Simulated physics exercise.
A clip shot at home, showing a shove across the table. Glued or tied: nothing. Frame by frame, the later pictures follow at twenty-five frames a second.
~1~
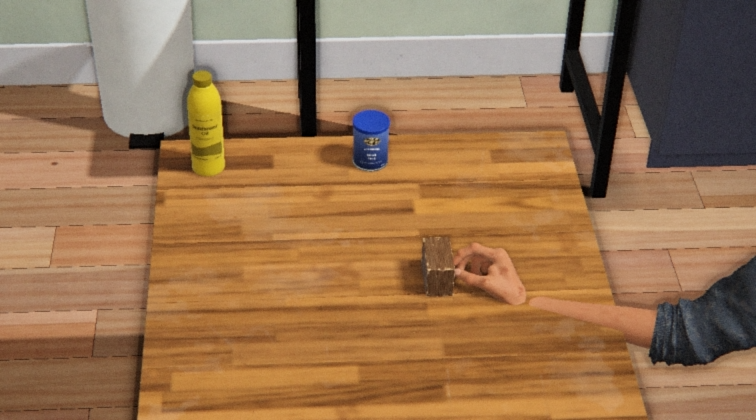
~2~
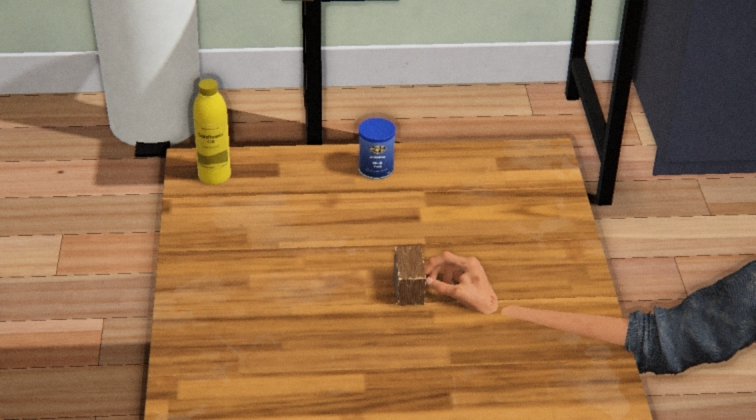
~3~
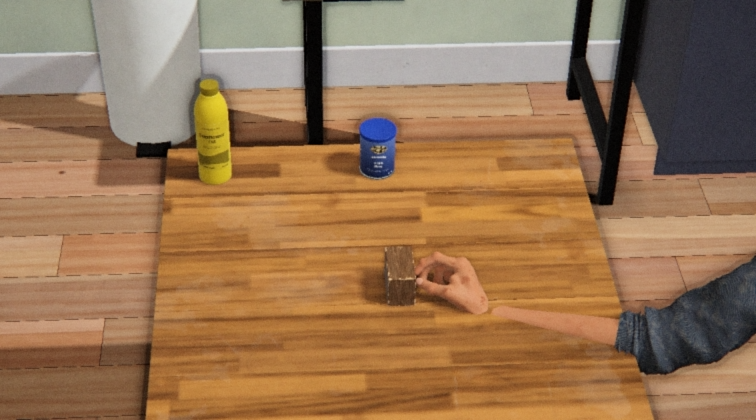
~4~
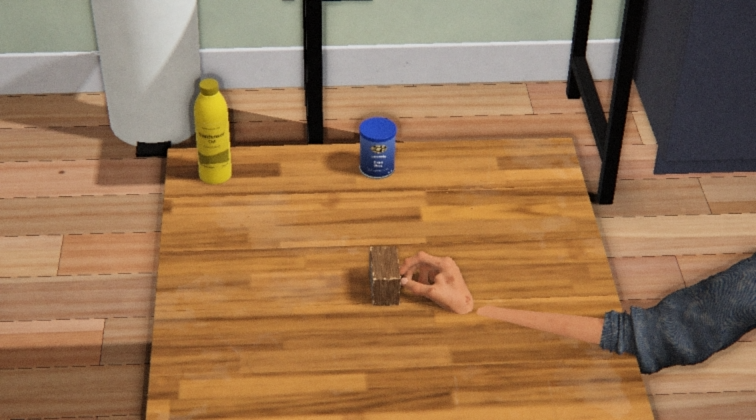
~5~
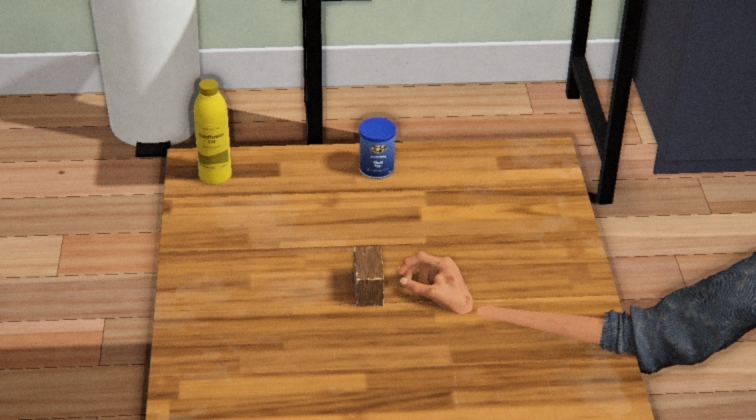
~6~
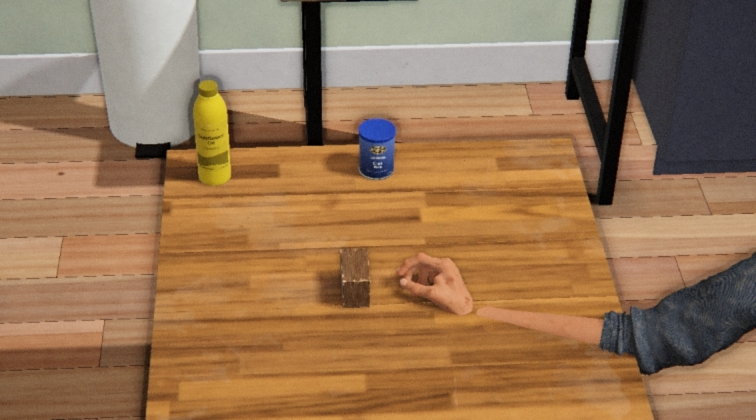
Brown block being pushed leftward across a wooden table by a hand, then sliding a little farther left beyond the fingertips.
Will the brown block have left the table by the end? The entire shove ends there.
No. It does not part from the table.
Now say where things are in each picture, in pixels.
In the first picture, under the hand; brown block (438, 267).
In the second picture, under the hand; brown block (409, 276).
In the third picture, under the hand; brown block (400, 276).
In the fourth picture, brown block (385, 276).
In the fifth picture, brown block (369, 276) displaced a little.
In the sixth picture, brown block (355, 278) displaced a little.
Then, 0.10 s past the last view, brown block displaced about its own width near (334, 279).
Then, 0.20 s past the last view, brown block displaced about its own width near (330, 279).
Finally, moved from the start, brown block. Final places as the last picture's camera would see them, brown block near (330, 279).
